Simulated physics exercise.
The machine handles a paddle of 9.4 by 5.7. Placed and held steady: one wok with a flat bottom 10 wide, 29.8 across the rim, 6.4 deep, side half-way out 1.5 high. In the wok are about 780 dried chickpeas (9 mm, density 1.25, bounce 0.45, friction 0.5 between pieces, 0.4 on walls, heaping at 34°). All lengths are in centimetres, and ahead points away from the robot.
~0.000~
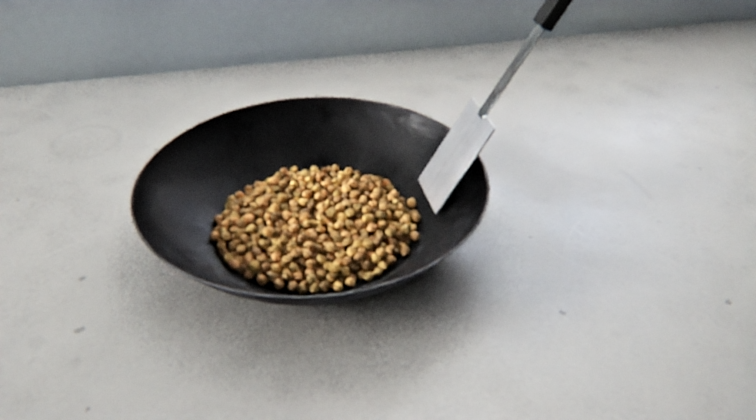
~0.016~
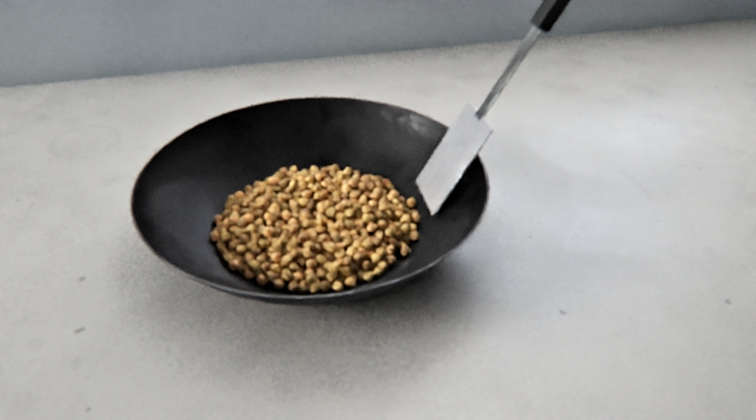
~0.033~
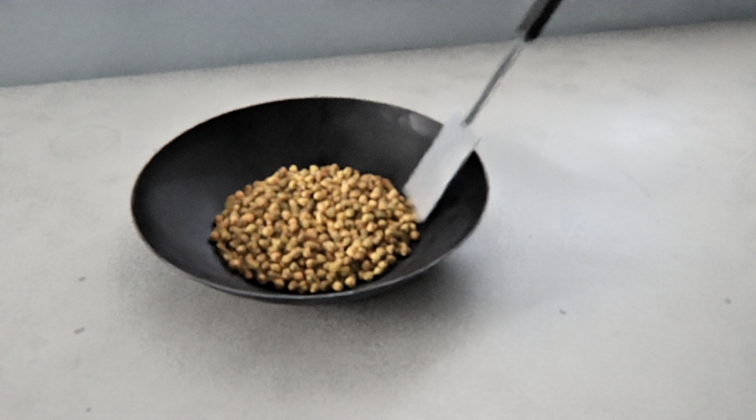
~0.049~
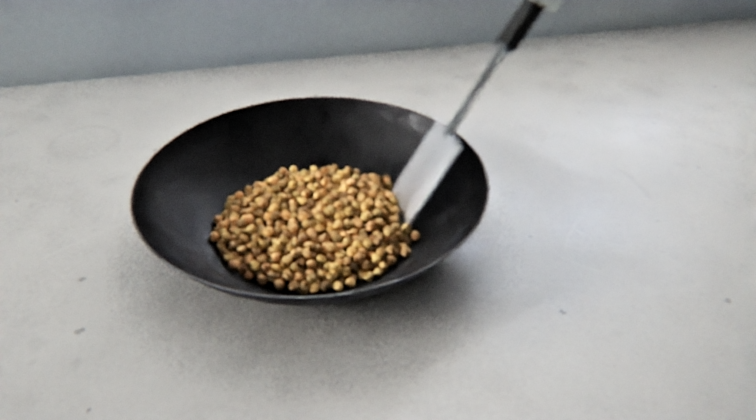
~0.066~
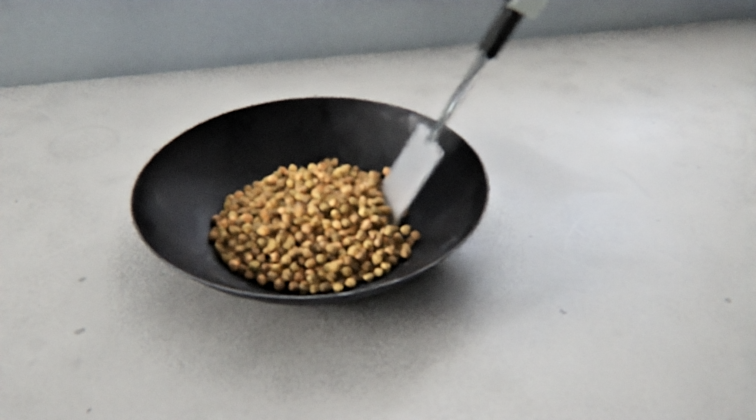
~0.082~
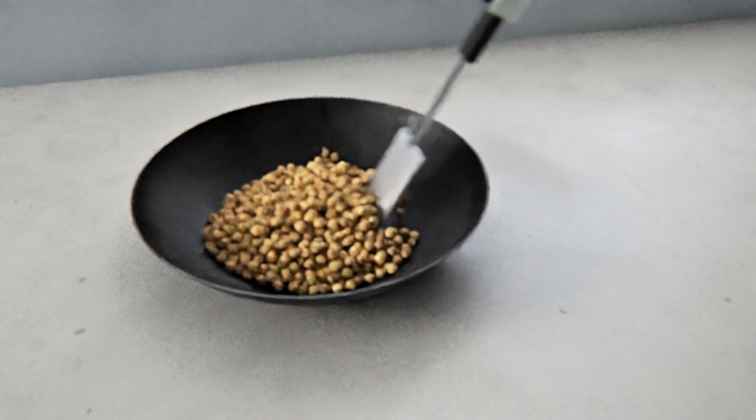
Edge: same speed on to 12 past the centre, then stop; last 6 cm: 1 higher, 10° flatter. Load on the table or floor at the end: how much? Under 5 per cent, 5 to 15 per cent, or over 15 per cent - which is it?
It is over 15 per cent.
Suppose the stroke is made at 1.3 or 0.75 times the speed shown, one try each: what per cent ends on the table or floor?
The two tries give roughly 30 and 20 in a hundred.
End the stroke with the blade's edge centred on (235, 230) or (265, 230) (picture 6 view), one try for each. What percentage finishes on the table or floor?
0 % and 0 %.
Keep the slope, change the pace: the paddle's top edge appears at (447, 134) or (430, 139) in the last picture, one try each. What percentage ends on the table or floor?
First try around 10 %, second try around 20 %.
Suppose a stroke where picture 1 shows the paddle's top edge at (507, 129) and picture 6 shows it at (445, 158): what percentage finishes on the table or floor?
Around 20 per cent finishes there.
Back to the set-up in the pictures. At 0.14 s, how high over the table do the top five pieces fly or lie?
Height: Some 6 cm.
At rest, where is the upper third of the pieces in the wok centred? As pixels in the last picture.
Approximately at pixel (271, 211).
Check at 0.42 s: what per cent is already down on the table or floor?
Share at that moment: Roughly 10 %.
After 0.14 s, sloping 60°, highest piece 9 above the table; 783 in the wok.
After 0.19 s, sloping 58°, highest piece 11 above the table; 782 in the wok, 1 on the blade or in flight.
After 0.42 s, sloping 50°, highest piece 13 above the table; 572 in the wok, 84 on the table or floor, 127 on the blade or in flight.
After 1.47 s, sloping 50°, highest piece 7 above the table; 572 in the wok, 211 on the table or floor.
In the end, 572 in the wok, 211 on the table or floor. That is 27 % on the table or floor.
